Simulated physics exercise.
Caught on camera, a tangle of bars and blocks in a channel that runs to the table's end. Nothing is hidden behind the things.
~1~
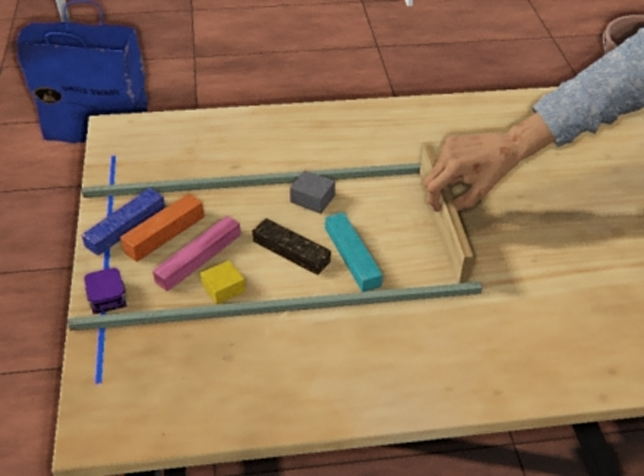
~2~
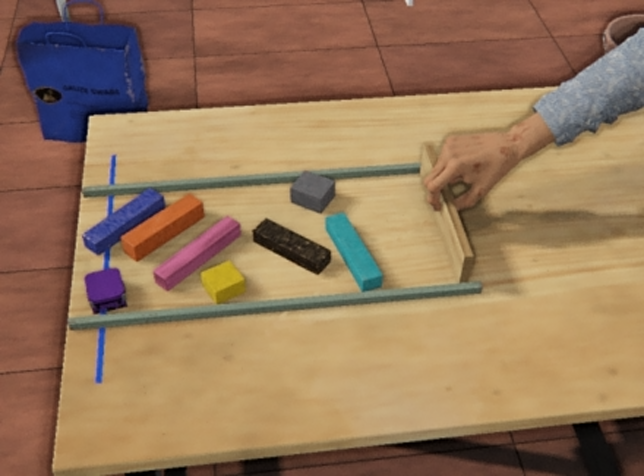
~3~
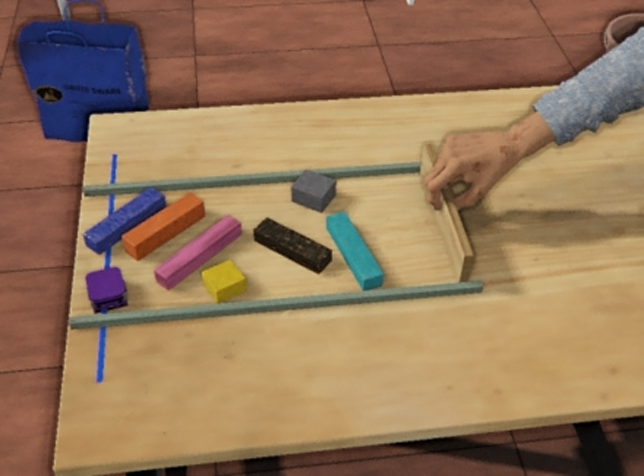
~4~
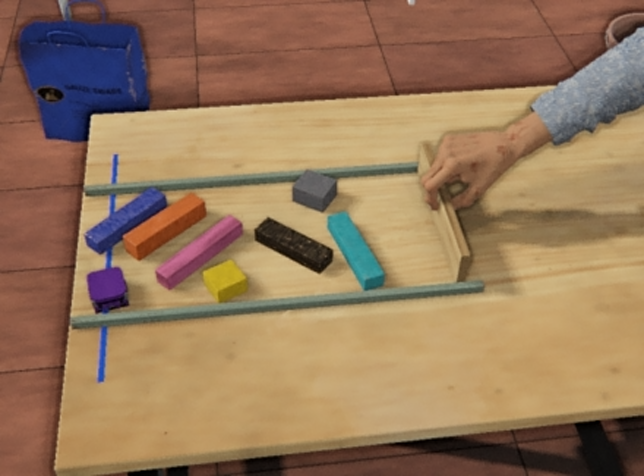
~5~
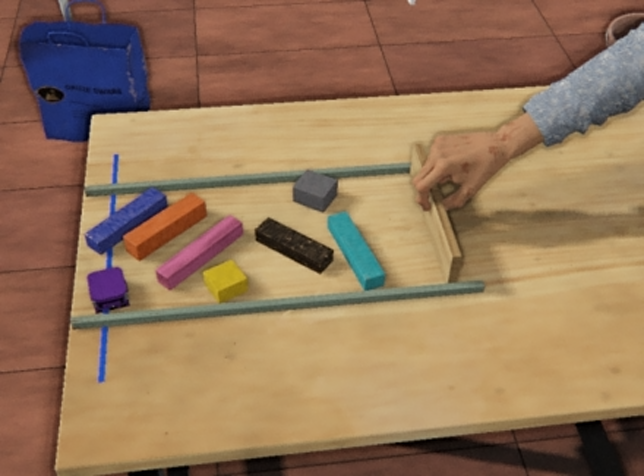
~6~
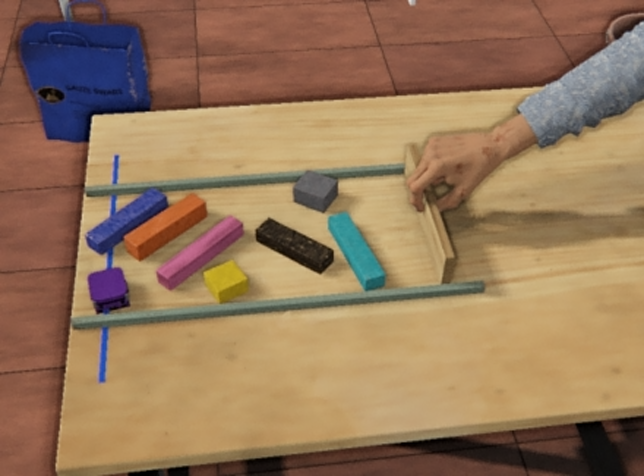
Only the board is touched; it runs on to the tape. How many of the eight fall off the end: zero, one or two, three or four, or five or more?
As it turns out, the number that fall off is five or more.
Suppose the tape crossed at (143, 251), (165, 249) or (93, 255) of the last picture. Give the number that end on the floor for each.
Down on the floor: 4, 2 and 7.
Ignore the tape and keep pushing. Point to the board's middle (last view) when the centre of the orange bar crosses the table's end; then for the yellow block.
For the orange bar at (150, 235), for the yellow block at (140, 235).
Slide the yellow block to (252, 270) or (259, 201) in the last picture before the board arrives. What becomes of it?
The yellow block comes down; tumbles off.
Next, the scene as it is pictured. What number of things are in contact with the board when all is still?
In contact: 2.
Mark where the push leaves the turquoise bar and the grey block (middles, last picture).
About (97, 272), and the other about (91, 216).
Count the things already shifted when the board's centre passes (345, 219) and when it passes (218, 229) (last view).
3 and 8.
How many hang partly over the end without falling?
1 of them.
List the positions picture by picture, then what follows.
The first frame shows purple case (106, 291); blue bar (125, 221); orange bar (164, 227); board (444, 212); tape (107, 254).
The second frame shows blue bar (125, 221); pink stick (199, 252).
The third frame shows orange bar (165, 226); black bar (292, 245).
The fourth frame shows purple case (108, 290); grey block (315, 191).
The fifth frame shows blue bar (127, 220); board (434, 211).
The sixth frame shows purple case (109, 291); blue bar (128, 221); orange bar (167, 226); board (427, 212); tape (110, 253).
Soon after, none off yet; purple case at rest near (109, 291); blue bar at rest near (128, 221); orange bar at rest near (167, 226).
Then, none off yet; purple case at rest near (109, 291); blue bar at rest near (128, 221); orange bar moving near (161, 224).
Further on, one off so far; purple case on its side near (53, 342); blue bar tipped a little near (68, 225); orange bar moved about its own width near (90, 223).
At rest, the number that fall off is five or more; fallen, black bar, yellow block, pink stick, orange bar, blue bar and purple case.
